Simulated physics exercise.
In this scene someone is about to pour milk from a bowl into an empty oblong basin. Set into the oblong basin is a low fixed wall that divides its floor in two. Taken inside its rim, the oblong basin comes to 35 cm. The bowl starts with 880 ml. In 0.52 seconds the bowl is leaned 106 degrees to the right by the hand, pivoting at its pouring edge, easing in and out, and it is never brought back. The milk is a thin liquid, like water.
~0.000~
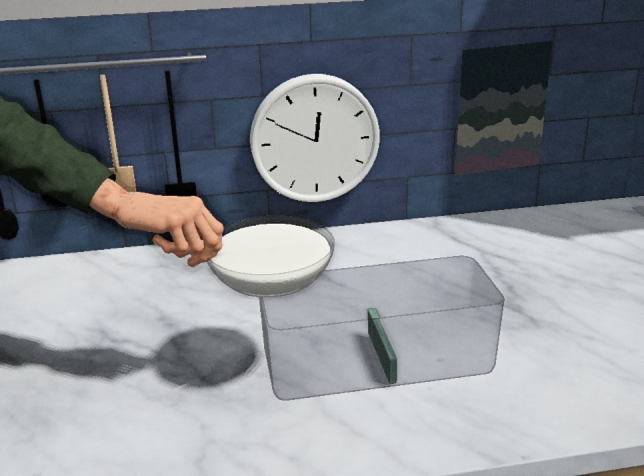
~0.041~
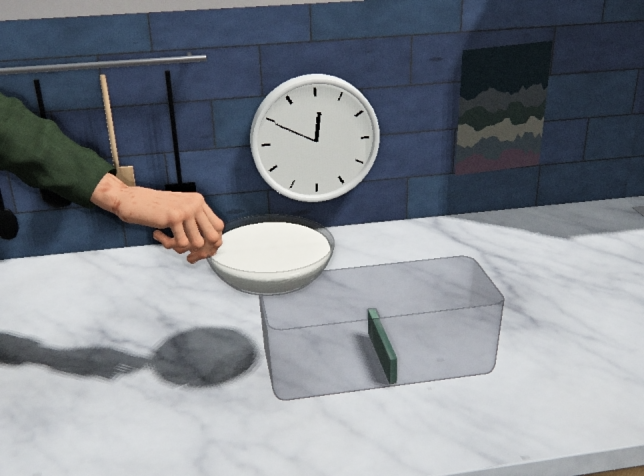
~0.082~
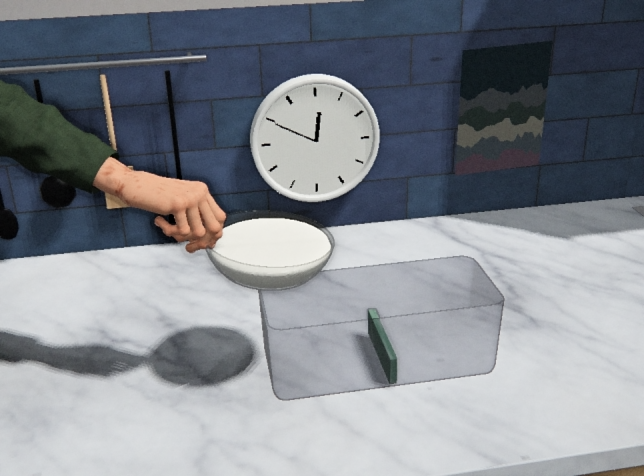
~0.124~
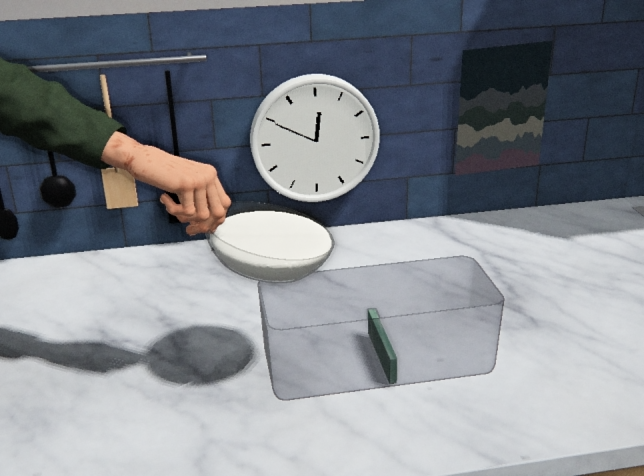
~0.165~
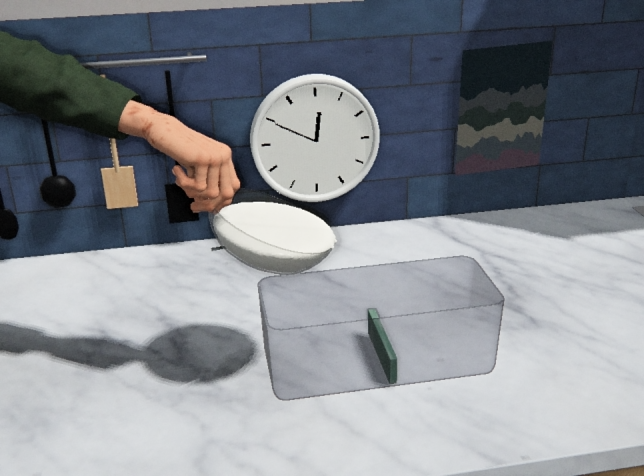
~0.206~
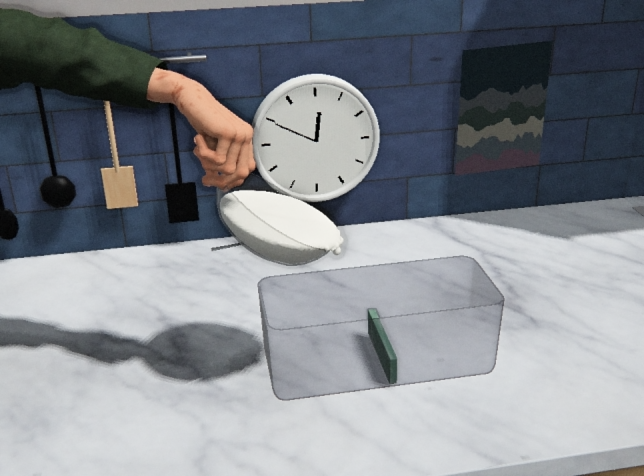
The footage shows a hand in a green sleeve holding a bowl of white milk beside a clear oblong basin on a marble counter, then tilting it steadily rightward until milk begins slipping over its lower edge.
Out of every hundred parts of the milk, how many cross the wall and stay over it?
About 68 in every hundred.
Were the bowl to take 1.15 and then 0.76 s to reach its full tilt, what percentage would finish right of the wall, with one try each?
I'd say 85 percent on the first go, 70 percent on the next.
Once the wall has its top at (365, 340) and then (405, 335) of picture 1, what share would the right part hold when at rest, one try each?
Respectively close to 65 and 55 %.
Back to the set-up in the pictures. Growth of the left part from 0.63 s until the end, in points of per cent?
Roughly 18 in a hundred.
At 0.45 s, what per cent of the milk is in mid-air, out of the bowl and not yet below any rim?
About 68 per cent.
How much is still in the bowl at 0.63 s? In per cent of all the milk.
0 per cent or so.
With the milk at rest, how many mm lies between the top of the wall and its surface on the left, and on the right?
Looks like roughly 38 mm on the left and roughly 20 mm on the right.
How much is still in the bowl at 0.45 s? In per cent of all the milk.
At that time about 10 in a hundred parts are still held.
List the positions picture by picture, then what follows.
In the first frame, tilt 0°; pouring edge (333, 238); surface from (208, 254) to (329, 242); the oblong basin's rim runs from (263, 304) to (489, 279); the wall's top is at (382, 334).
In the second frame, tilt 2°; pouring edge (333, 238); surface from (208, 252) to (329, 241).
In the third frame, tilt 6°; pouring edge (332, 238); surface from (208, 246) to (329, 238).
In the fourth frame, tilt 14°; pouring edge (332, 238); surface from (209, 235) to (330, 233).
In the fifth frame, tilt 24°; pouring edge (332, 239); surface from (212, 220) to (320, 228); 3 per cent is over the edge.
In the sixth frame, tilt 36°; pouring edge (331, 239); surface from (219, 203) to (310, 220); 9 per cent is over the edge.
Then, 0.45 s in, the tilt is 101° and 9 per cent is still to pour, 3 is left of the wall and 18 right of it.
Then, 0.63 s in, the tilt is 106° and 0 per cent is still to pour, 7 is left of the wall and 84 right of it.
Then, 0.82 s in, the tilt is 106° and 2 per cent is still to pour, 15 is left of the wall and 50 right of it.
Then, 1.02 s in, the tilt is 106° and 0 per cent is still to pour, 23 is left of the wall and 67 right of it.
Finally, 26 per cent lies left of the wall, 68 right of it and 6 outside.
